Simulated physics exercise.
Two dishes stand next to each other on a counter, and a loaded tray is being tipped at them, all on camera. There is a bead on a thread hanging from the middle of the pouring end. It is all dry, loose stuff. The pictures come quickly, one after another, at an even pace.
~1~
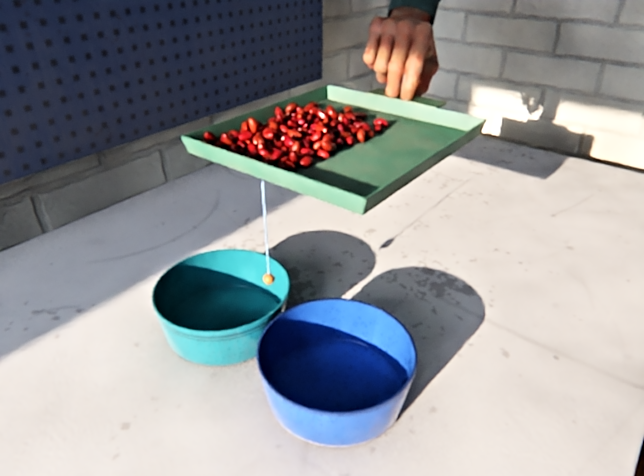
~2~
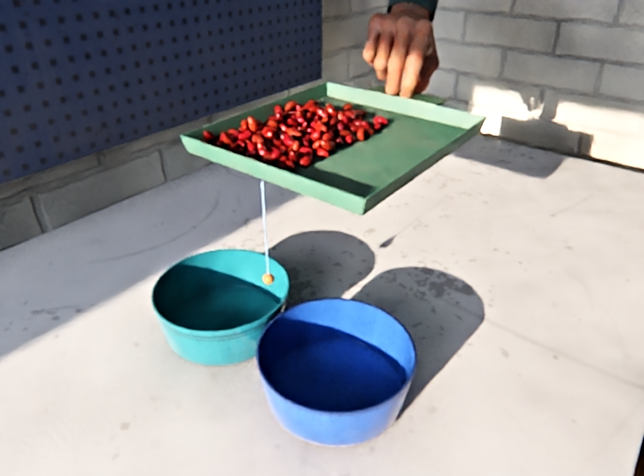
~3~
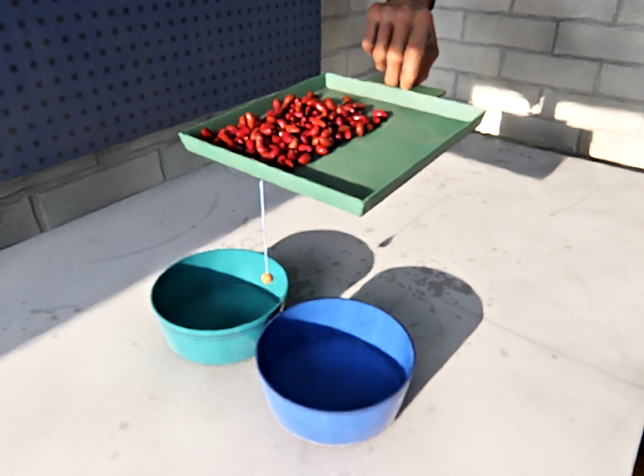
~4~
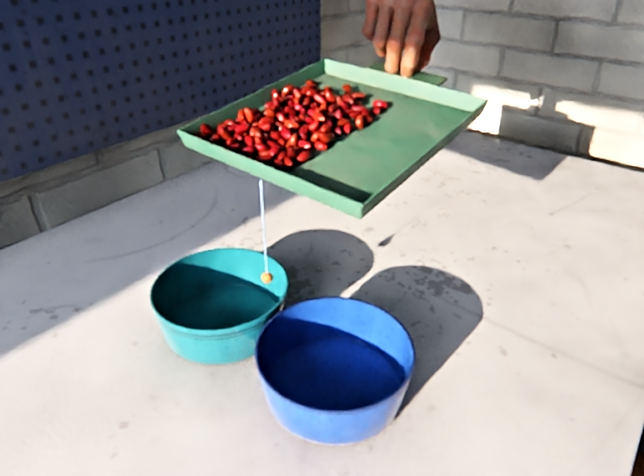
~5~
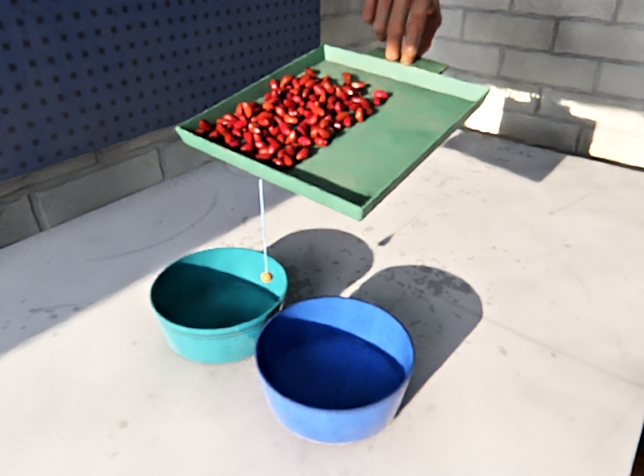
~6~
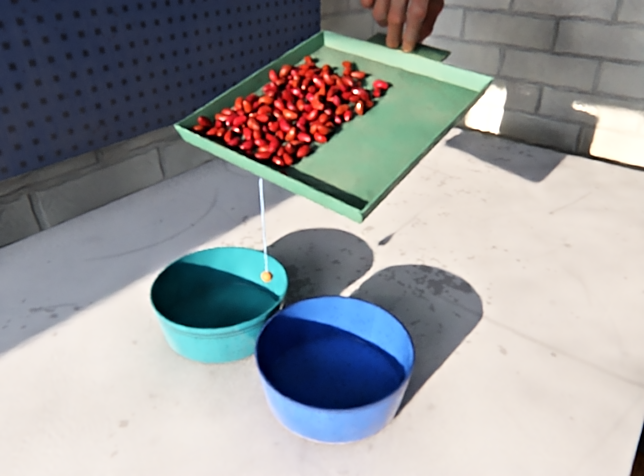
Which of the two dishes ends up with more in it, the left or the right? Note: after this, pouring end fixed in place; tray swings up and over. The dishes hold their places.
Pretty sure the heavier pile builds up on the right there.
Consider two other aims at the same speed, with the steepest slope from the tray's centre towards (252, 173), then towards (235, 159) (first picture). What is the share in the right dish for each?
First case: 0 %; second case: 0 %.
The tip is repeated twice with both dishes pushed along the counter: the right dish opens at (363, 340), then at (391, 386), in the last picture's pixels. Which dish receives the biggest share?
In the first try it's the right-side dish, and in the second it's the left-side dish.
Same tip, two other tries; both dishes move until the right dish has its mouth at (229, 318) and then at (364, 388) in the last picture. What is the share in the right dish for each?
The first try yields 40% and the second yields 30%.
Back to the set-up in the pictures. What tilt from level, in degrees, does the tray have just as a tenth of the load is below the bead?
About 75°.
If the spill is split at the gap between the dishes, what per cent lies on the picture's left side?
90 per cent, about.
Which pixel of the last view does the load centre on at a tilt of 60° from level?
The load is centred near (288, 146).
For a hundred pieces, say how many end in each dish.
Near 10 in a hundred for the left dish; near 70 for the right dish.
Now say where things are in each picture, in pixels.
In the first picture, corners of the pouring end at (187, 136) and (364, 195), level; middle of the load at (294, 132), kidney beans; left dish at (171, 338); right dish at (285, 416); bead on its thread at (269, 279).
In the second picture, corners of the pouring end at (186, 135) and (363, 196), level; middle of the load at (294, 131).
In the third picture, corners of the pouring end at (185, 133) and (362, 198), tipped barely, lowest at the right corner; middle of the load at (292, 126).
In the fourth picture, corners of the pouring end at (183, 130) and (361, 201), tipped a little, lowest at the right corner; middle of the load at (292, 119).
In the fifth picture, corners of the pouring end at (182, 127) and (360, 205), tipped a little, lowest at the right corner; middle of the load at (291, 113).
In the sixth picture, corners of the pouring end at (181, 125) and (360, 208), tipped clearly, lowest at the right corner; middle of the load at (290, 106); left dish at (169, 335); right dish at (284, 413).
Soon after the last picture, tray tipped steeply; nearly all on the tray; a stray few in the air.
A little later, tray tipped right over; about two thirds on the tray; a small part in the right dish; a stray few in the left dish; a small part outside both; a small part in the air.
Later still, tray tipped past a quarter turn; most in the right dish; a small part in the left dish; about a quarter outside both.
At rest, tray tipped past a quarter turn; most in the right dish; a small part in the left dish; about a quarter outside both.
